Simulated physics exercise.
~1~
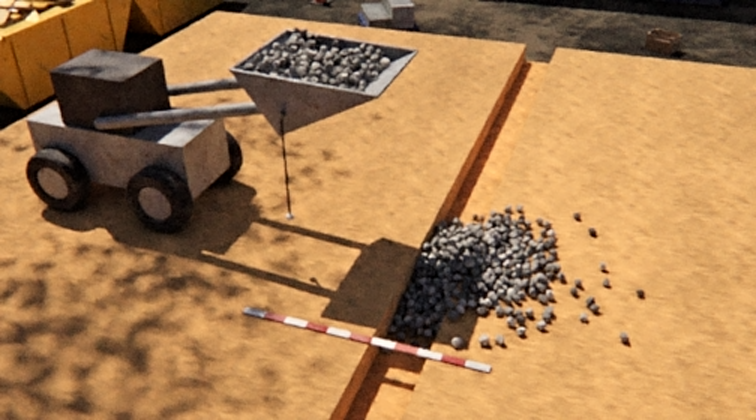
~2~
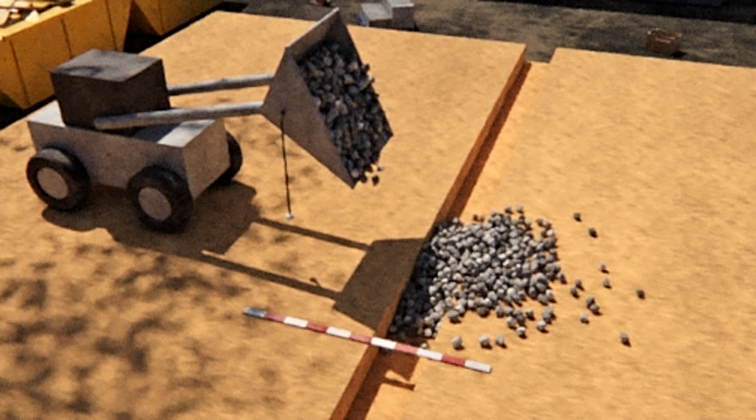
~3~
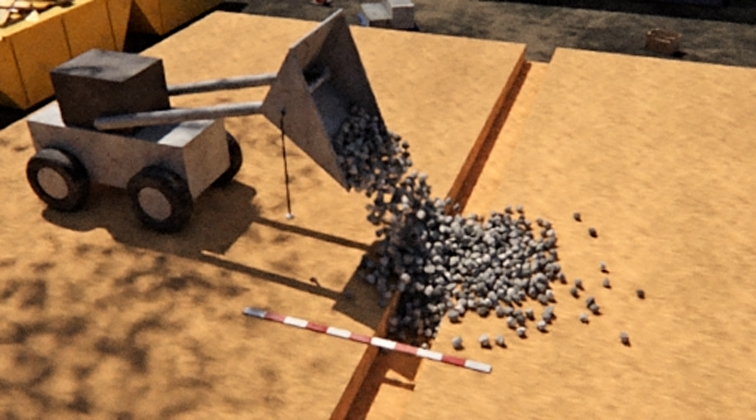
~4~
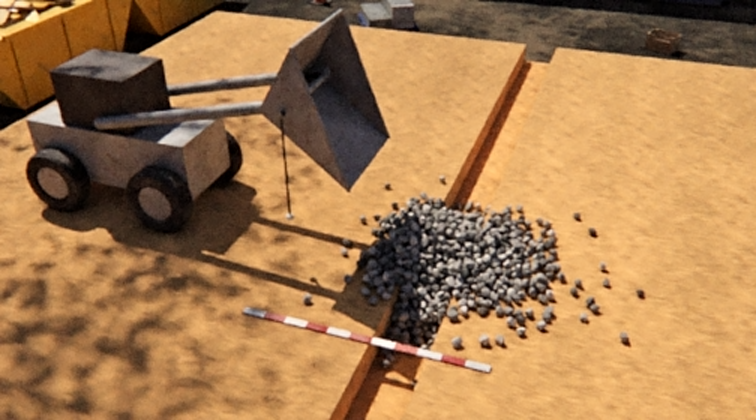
A small loader tipped its raised bucket forward and poured grey stones down onto the left side of a loose pile beside a striped pole, leaving the bucket empty and a bigger heap spread across the trench and both its edges.
